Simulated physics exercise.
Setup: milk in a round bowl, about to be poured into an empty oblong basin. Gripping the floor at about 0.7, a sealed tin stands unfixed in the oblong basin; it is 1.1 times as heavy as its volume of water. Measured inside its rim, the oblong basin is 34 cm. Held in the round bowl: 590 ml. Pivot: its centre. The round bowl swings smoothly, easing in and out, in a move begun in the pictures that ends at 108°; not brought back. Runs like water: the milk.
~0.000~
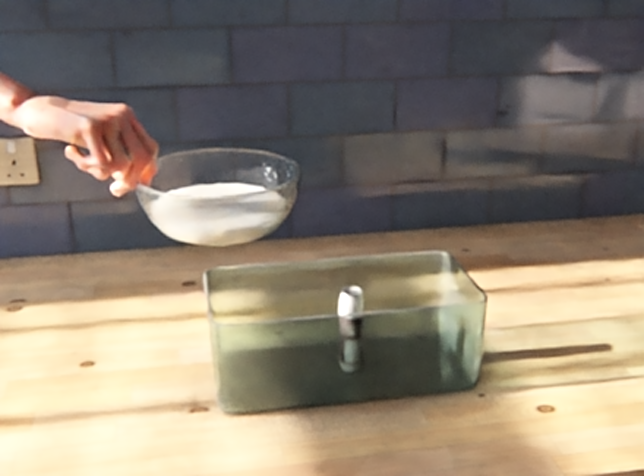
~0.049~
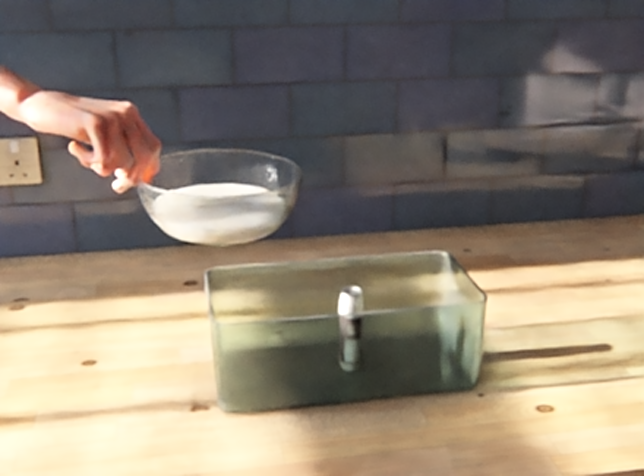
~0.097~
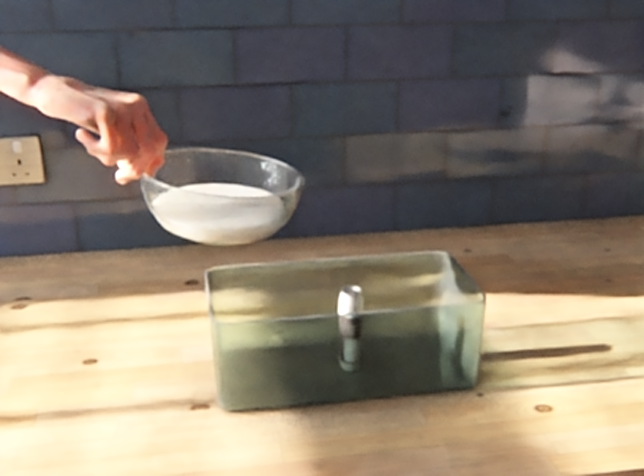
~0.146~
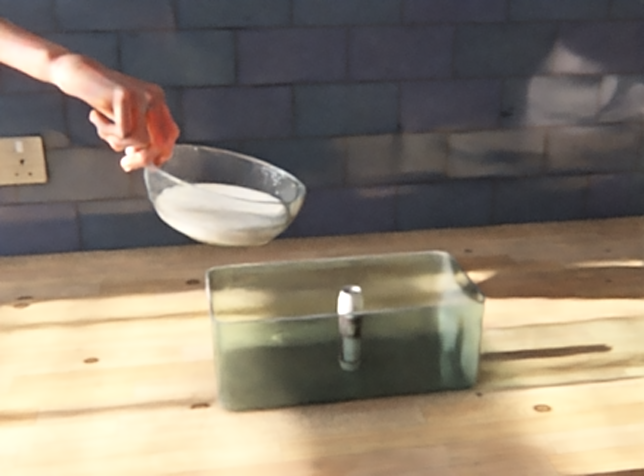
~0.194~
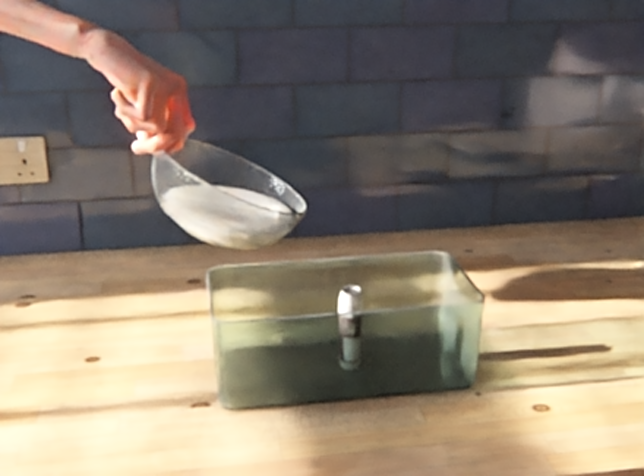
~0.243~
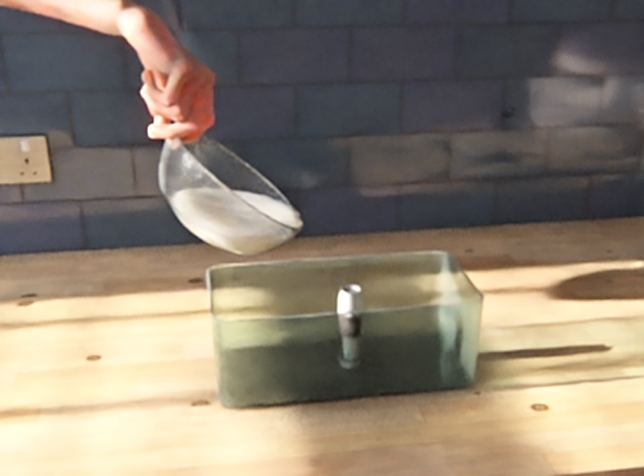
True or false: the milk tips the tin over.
True.
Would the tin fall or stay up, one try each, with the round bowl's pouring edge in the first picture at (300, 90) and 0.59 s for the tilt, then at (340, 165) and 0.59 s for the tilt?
First it tips over; then it stays on its base.
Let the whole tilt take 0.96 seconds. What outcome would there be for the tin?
In that case the tin stays vertical.
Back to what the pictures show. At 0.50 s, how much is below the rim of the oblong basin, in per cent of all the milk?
Roughly 82 percent of it.
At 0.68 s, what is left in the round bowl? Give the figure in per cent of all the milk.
Around 0 in a hundred.
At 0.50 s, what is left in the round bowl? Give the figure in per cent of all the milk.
Still held: Roughly 4 % of the total.
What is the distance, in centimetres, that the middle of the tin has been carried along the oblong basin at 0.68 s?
Centre to centre, close to 4 cm.
After 0.50 s the tilt is 101° and 4 per cent is still to pour; the tin stands where it began.
After 0.68 s the tilt is 108° and 0 per cent is still to pour; the tin leans 22°.
After 0.88 s the tilt is 108° and 0 per cent is still to pour; the tin lies on its side.
After 1.09 s the tilt is 108° and 0 per cent is still to pour; the tin lies on its side.
In the end the tin lies on its side.
